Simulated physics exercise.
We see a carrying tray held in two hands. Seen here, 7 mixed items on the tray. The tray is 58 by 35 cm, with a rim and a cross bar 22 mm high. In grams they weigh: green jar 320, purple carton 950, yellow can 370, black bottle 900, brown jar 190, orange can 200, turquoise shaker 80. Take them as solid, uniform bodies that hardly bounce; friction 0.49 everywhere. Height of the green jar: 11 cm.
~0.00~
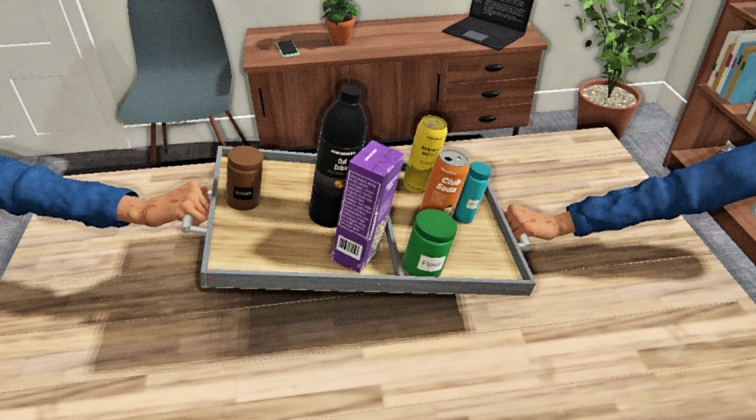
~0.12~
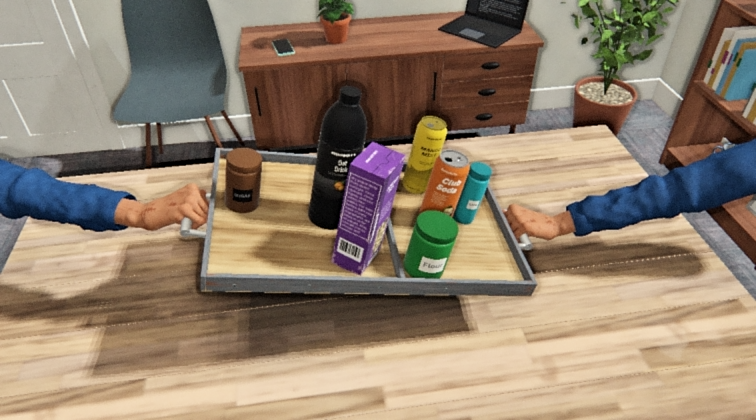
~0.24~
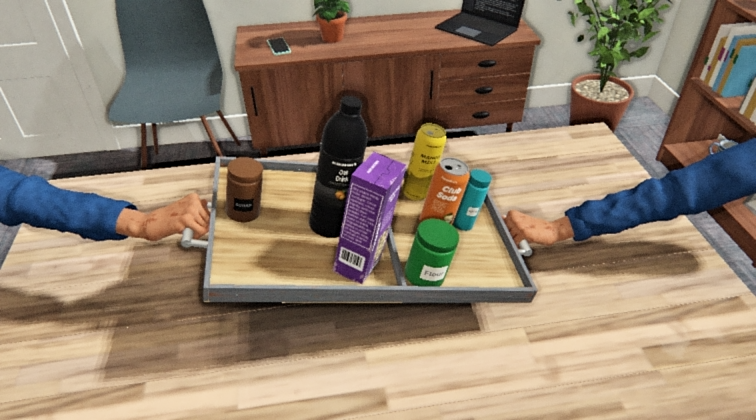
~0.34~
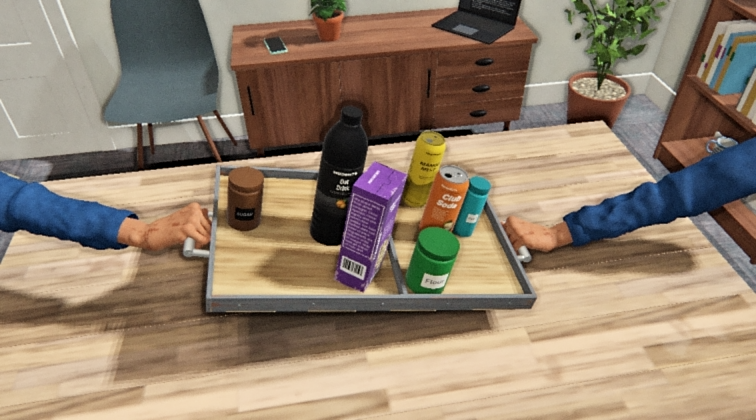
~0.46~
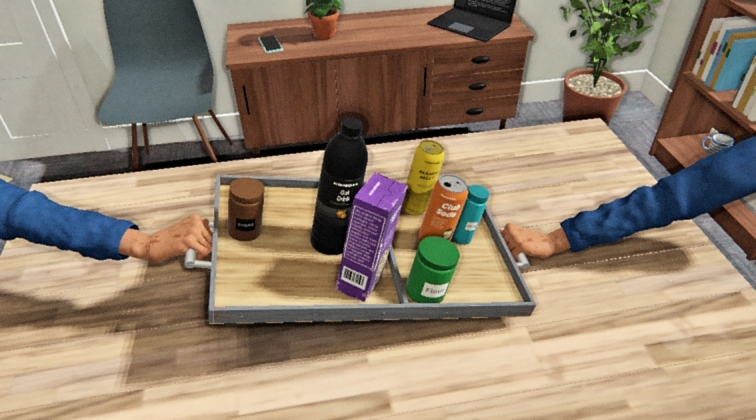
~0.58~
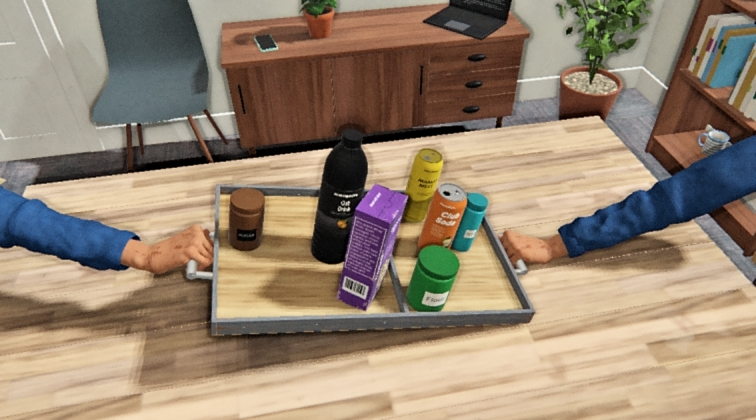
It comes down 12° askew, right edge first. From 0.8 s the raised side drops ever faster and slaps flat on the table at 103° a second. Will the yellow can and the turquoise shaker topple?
The yellow can stays upright and the turquoise shaker stays upright.
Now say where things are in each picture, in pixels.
The first frame shows right edge 10 cm above the table; yellow can (424, 156); turquoise shaker (472, 193).
The second frame shows right edge 10 cm above the table; black bottle (339, 159); brown jar (243, 181).
The third frame shows right edge 8 cm above the table; orange can (443, 198); green jar (431, 254).
The fourth frame shows right edge 6 cm above the table; purple carton (369, 229); black bottle (340, 177).
The fifth frame shows right edge 3 cm above the table; brown jar (246, 210); orange can (442, 214).
The sixth frame shows right edge 1 cm above the table; yellow can (421, 187); turquoise shaker (469, 223).
After 1.18 s, tray flat on the table; purple carton 10° off its base; black bottle 9° off its base.
After 2.28 s, tray flat on the table; purple carton 7° off its base; black bottle 4° off its base.
In the end (3.2 s), all 7 under 5 cm from the start. In the last view, yellow can near (410, 203), turquoise shaker near (459, 233).
